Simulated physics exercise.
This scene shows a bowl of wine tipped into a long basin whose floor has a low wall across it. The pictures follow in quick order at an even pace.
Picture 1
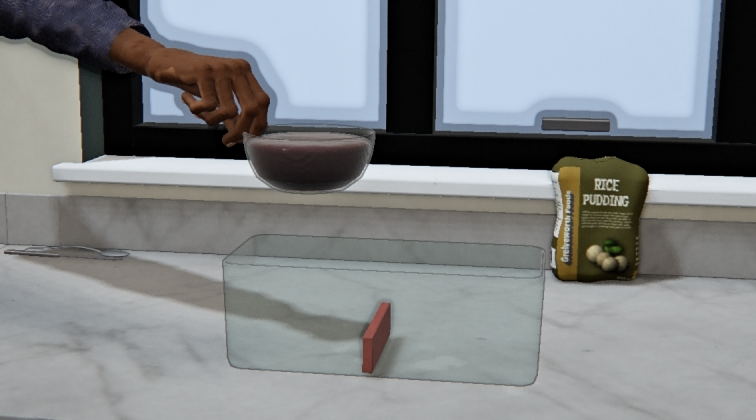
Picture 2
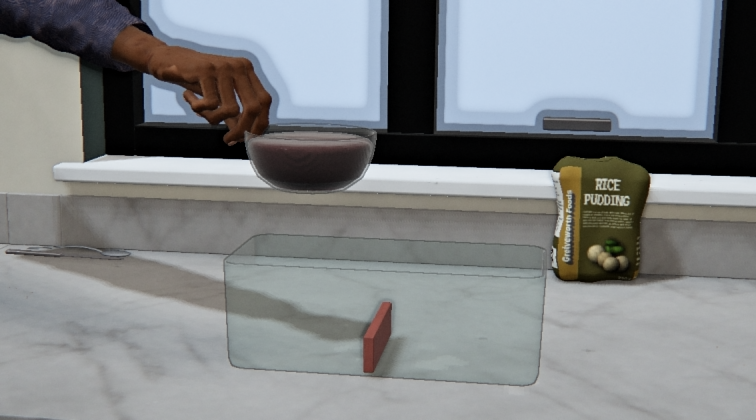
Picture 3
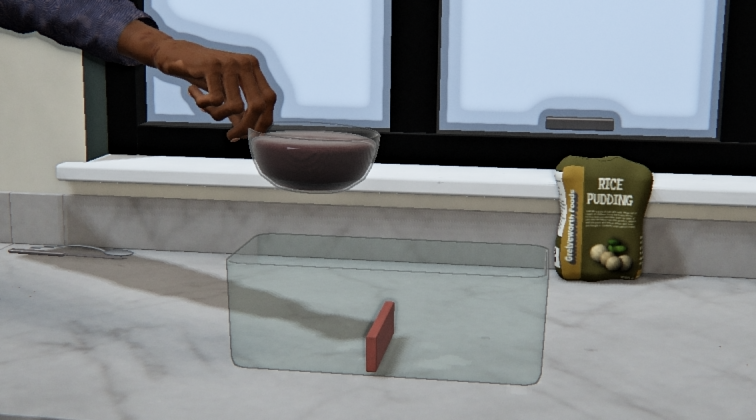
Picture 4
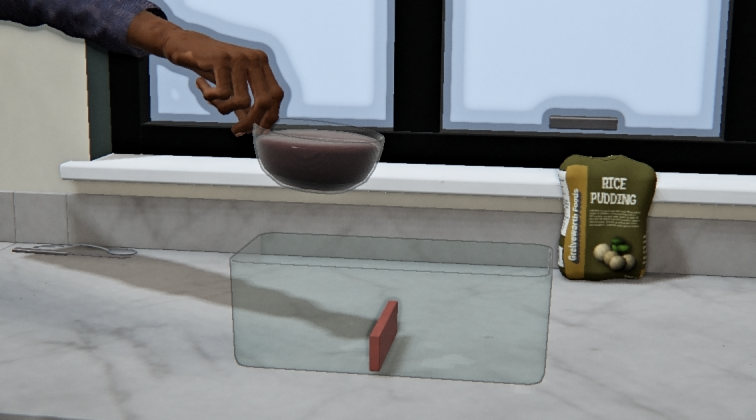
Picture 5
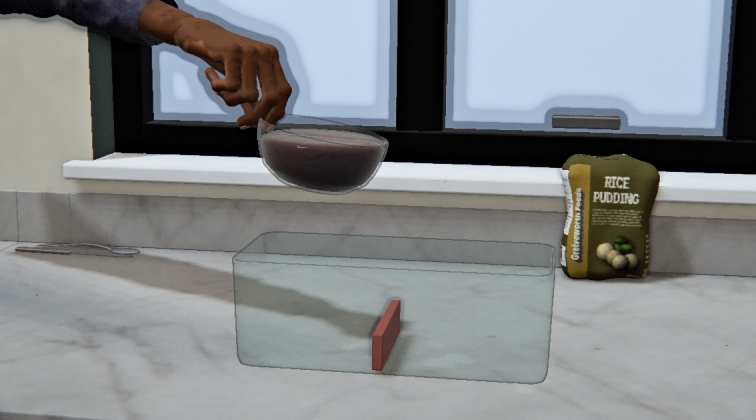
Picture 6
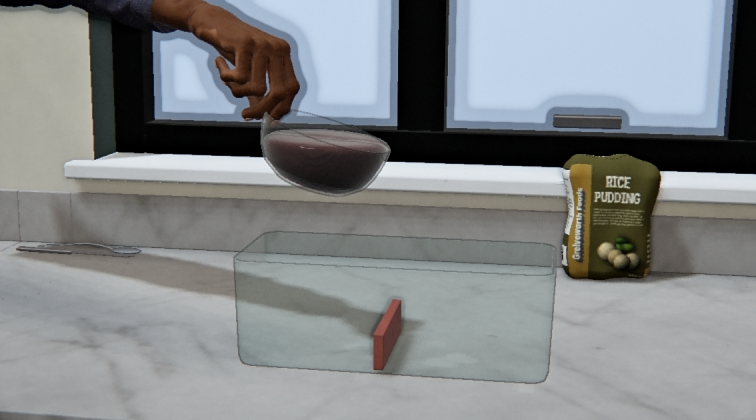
Glass bowl of dark wine tilting gradually to the right in a person's hand above a clear basin with a low red wall.
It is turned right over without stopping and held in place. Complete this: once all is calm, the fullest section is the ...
The fullest section is the right one.
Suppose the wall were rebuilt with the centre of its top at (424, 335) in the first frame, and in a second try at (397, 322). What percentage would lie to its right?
Try 1: Some 45 %; try 2: 70 %.
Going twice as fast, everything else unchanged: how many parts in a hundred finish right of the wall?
Roughly 65 in a hundred.
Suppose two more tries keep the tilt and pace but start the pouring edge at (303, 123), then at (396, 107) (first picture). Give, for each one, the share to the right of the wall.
In order, roughly 15 percent and 90 percent.
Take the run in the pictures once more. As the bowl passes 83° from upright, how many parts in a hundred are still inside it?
Roughly 20 percent.
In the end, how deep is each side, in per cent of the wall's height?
About 10 per cent on the left and 50 per cent on the right.
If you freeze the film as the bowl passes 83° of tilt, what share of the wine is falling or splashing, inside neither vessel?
30 %.
A moment on, the tilt is 83° and 22 per cent is still to pour, 0 is left of the wall and 45 right of it.
Next, the tilt is 116° and 0 per cent is still to pour, 17 is left of the wall and 82 right of it.
Then the tilt is 118° and 0 per cent is still to pour, 17 is left of the wall and 82 right of it.
Later the tilt is 118° and 0 per cent is still to pour, 18 is left of the wall and 82 right of it.
Finally, 18 per cent lies left of the wall, 82 right of it and 0 outside.
